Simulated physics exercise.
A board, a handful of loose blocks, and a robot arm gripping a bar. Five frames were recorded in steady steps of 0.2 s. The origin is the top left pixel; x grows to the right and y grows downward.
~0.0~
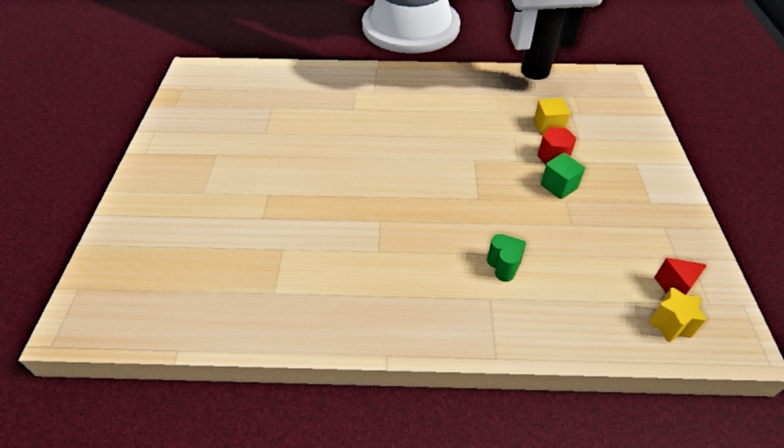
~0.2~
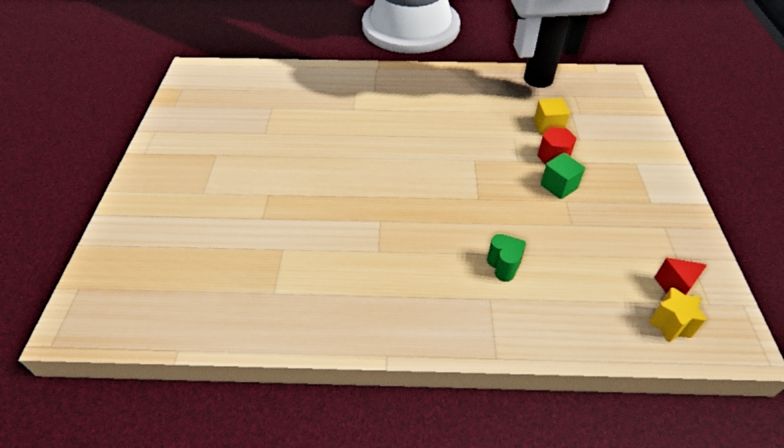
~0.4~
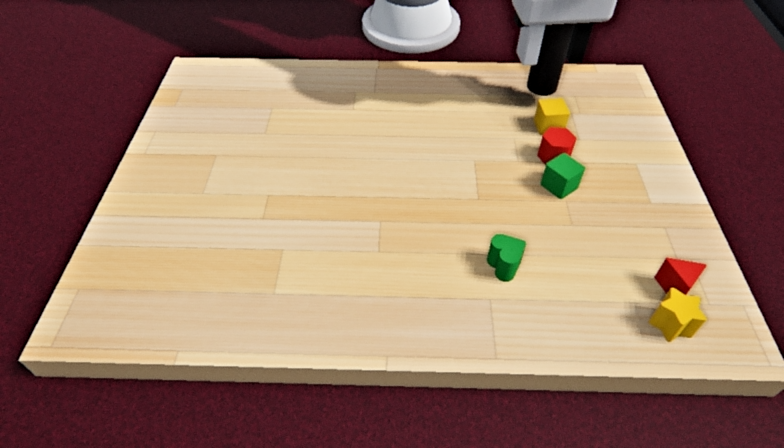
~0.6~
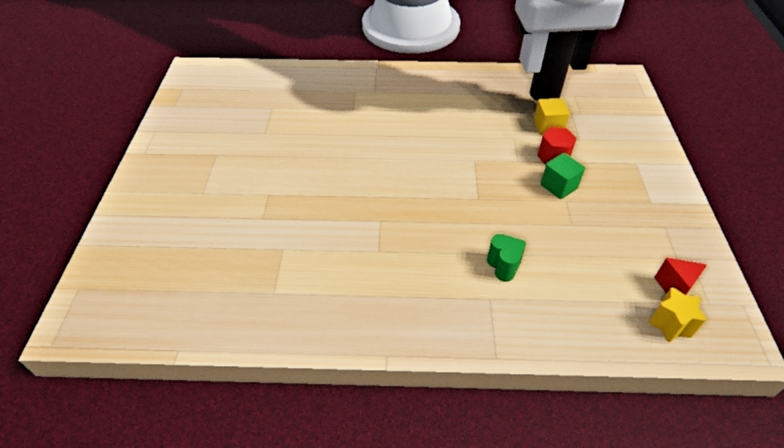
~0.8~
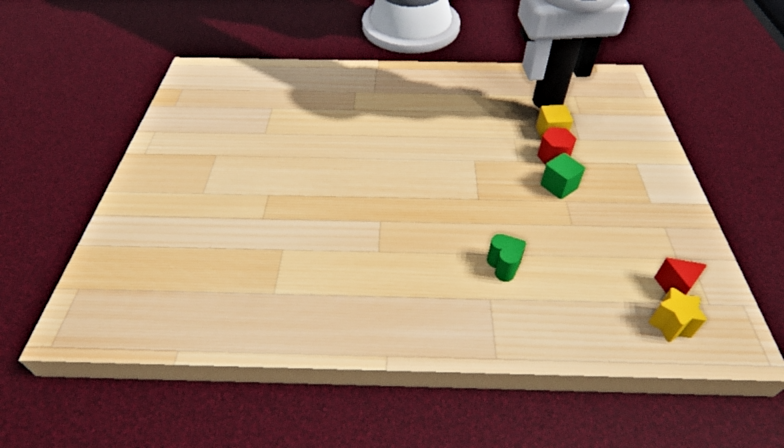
Robot arm lowering a black bar toward a row of colourful blocks on a wooden board, slightly nudging the yellow one.
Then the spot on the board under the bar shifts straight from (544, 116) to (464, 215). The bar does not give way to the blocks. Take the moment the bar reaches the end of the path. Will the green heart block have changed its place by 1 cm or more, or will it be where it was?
It is not moved.
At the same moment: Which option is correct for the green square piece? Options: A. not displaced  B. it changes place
(B)
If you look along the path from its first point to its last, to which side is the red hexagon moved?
The red hexagon is shifted sideways to the left, facing along the path from start to end.
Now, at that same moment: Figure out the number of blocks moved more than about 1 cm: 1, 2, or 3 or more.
Three or more blocks move more than 1 cm.
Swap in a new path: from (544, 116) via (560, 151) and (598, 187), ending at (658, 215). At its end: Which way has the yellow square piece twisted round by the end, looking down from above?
Bird's-eye view: Clockwise.
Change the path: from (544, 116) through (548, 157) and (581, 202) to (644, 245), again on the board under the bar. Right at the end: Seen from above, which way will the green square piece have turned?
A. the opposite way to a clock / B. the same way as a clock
Answer: B.
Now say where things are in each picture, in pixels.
The first frame shows bar's lower end at (535, 72); green heart block at (509, 247); yellow square piece at (554, 106); red hexagon at (560, 136); green square piece at (566, 166).
The second frame shows bar at (538, 80); blocks still.
The third frame shows bar at (542, 87); blocks still.
The fourth frame shows bar at (545, 95); blocks still.
The fifth frame shows bar at (548, 102); green heart block at (509, 247); yellow square piece at (557, 113); red hexagon at (560, 136); green square piece at (566, 166).
On the path given first. One third of the way, bar at (523, 132); yellow square piece at (547, 144), turned 50° anticlockwise; red hexagon at (572, 158), turned 60° anticlockwise; green square piece at (577, 180), turned 45° clockwise.
Two thirds of the way, bar at (496, 165); yellow square piece at (547, 145), turned 50° anticlockwise; red hexagon at (573, 159), turned 60° anticlockwise; green square piece at (578, 180), turned 45° clockwise.
At the end, bar at (466, 201); green heart block still; yellow square piece at (547, 145), turned 50° anticlockwise; red hexagon at (573, 159), turned 60° anticlockwise; green square piece at (578, 180), turned 45° clockwise.
